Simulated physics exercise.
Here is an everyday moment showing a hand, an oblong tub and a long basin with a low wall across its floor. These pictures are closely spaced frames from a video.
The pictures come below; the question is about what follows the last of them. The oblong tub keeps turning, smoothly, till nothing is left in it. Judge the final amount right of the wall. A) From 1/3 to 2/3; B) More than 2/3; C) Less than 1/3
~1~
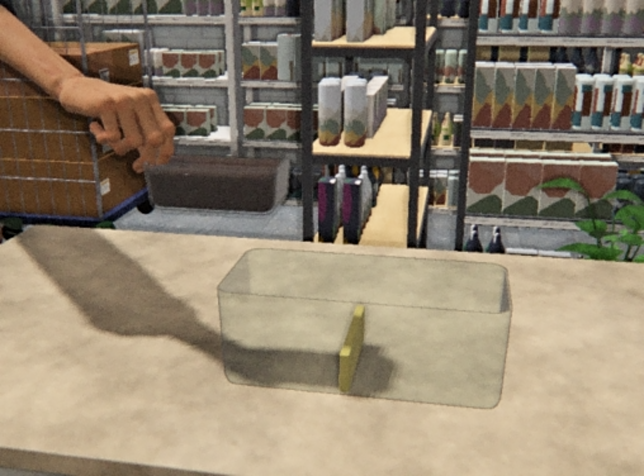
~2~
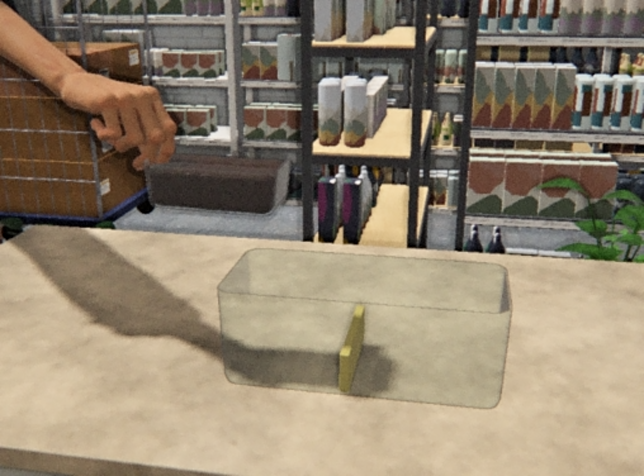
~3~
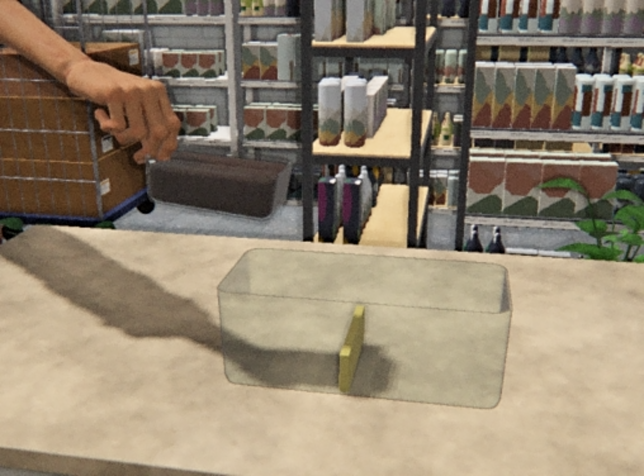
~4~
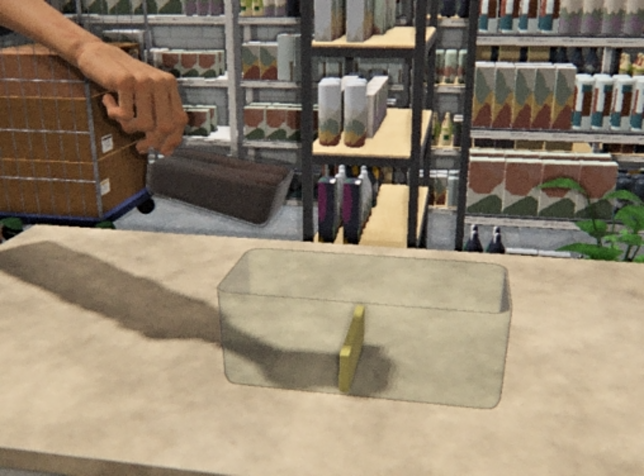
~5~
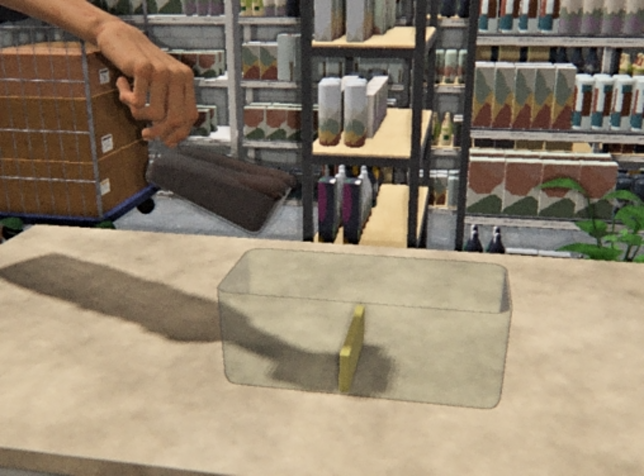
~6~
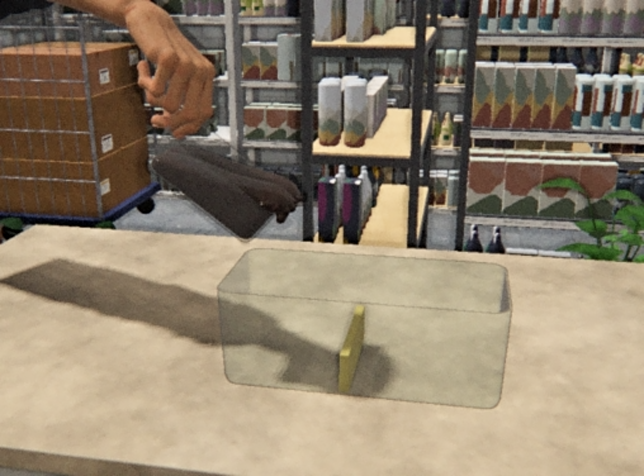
Less than 1/3.
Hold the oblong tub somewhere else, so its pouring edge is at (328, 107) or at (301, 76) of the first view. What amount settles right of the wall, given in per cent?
Roughly 75 % the first time and roughly 60 % the second.
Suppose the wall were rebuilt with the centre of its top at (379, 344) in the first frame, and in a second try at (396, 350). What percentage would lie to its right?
First try: Roughly 20 per cent; second try: 25 per cent.
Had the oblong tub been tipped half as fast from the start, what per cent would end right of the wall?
I'd say close to 15 per cent.
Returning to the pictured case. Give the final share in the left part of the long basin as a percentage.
It works out to around 85 percent.
A moment on, the oblong tub is tipped right over and 6 per cent is still to pour, 82 is left of the wall and 0 right of it.
Next, the oblong tub is tipped right over and 0 per cent is still to pour, 89 is left of the wall and 3 right of it.
Then the oblong tub is tipped right over and 0 per cent is still to pour, 86 is left of the wall and 9 right of it.
Later the oblong tub is tipped right over and 0 per cent is still to pour, 86 is left of the wall and 9 right of it.
At rest 86 per cent lies left of the wall, 9 right of it and 6 outside.
